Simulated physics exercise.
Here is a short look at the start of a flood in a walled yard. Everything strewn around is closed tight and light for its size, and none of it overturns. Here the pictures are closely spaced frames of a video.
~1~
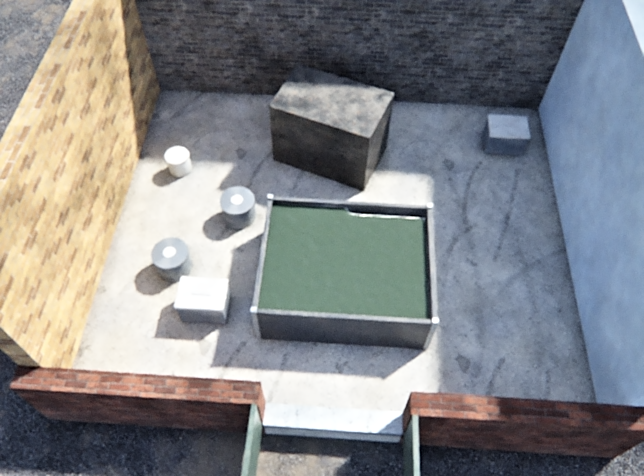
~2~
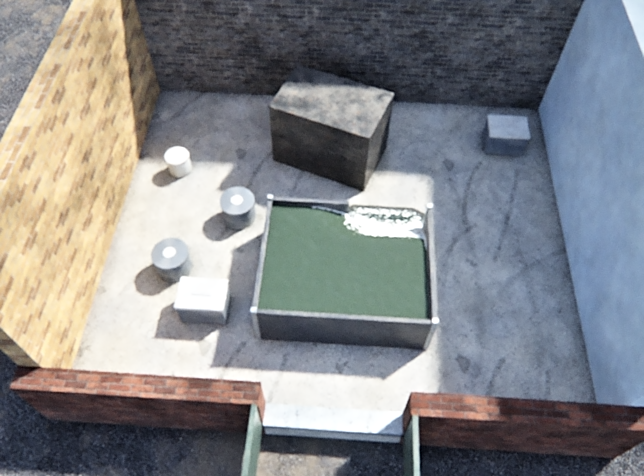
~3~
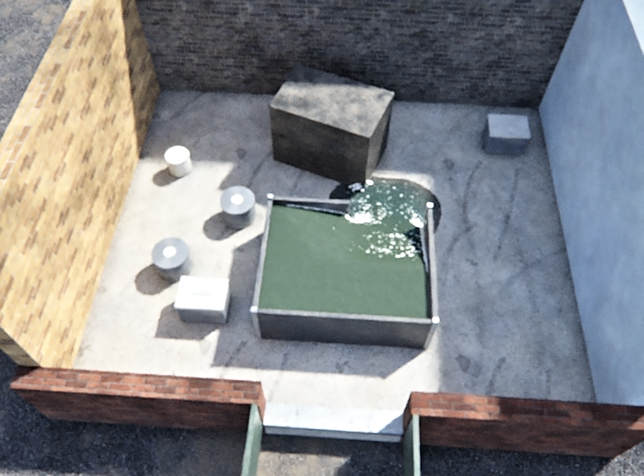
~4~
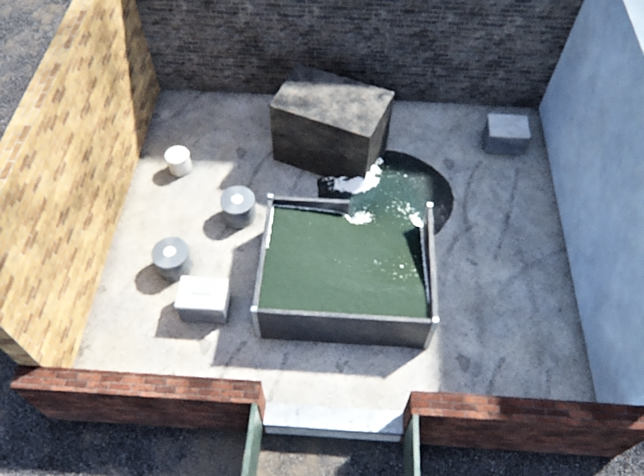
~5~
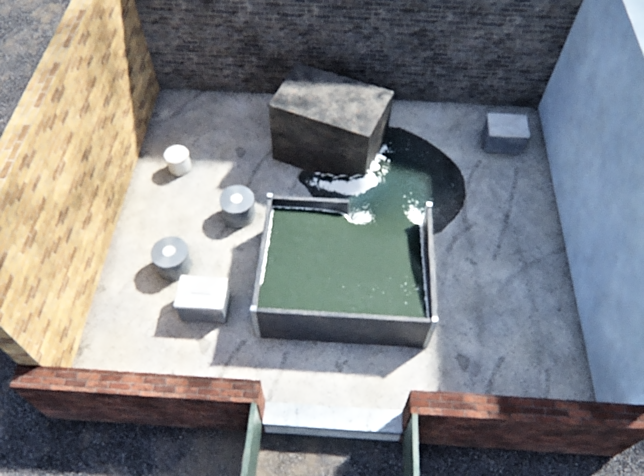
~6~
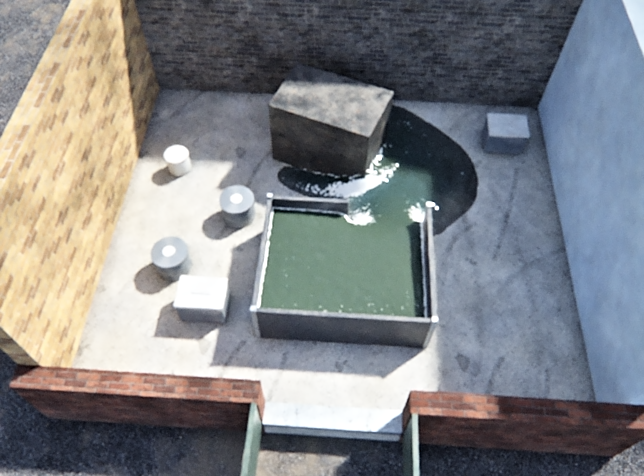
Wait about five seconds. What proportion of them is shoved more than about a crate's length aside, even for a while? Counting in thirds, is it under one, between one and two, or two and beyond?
It stays in the middle third.
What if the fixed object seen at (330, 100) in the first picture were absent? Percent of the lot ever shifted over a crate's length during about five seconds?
I'd put it near 40 per cent of the things.
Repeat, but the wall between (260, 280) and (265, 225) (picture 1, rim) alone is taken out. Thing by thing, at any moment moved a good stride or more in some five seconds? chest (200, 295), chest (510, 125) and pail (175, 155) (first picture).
The first: Went past that; the second: Fell short; the third: Went past that.
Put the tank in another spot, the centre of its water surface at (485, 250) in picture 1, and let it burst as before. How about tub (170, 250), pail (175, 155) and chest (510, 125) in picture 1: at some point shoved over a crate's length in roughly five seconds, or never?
In order: Remained close by, went well off, went well off.
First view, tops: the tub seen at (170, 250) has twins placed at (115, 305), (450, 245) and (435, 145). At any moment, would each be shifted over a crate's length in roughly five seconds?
Copy one: Barely shifts; copy two: Slides well clear; copy three: Slides well clear.
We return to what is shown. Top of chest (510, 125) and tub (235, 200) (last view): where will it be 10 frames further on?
At about (536, 89) and (207, 208).
A moment on, 0 of 5 are well off their spots; 0 afloat.
Next, 1 of 5 are well off their spots; 1 afloat.
Later, 2 of 5 are well off their spots; 3 afloat.
In the end, 2 of 5 are well off their spots, and 2 have been at some point; 1 afloat.
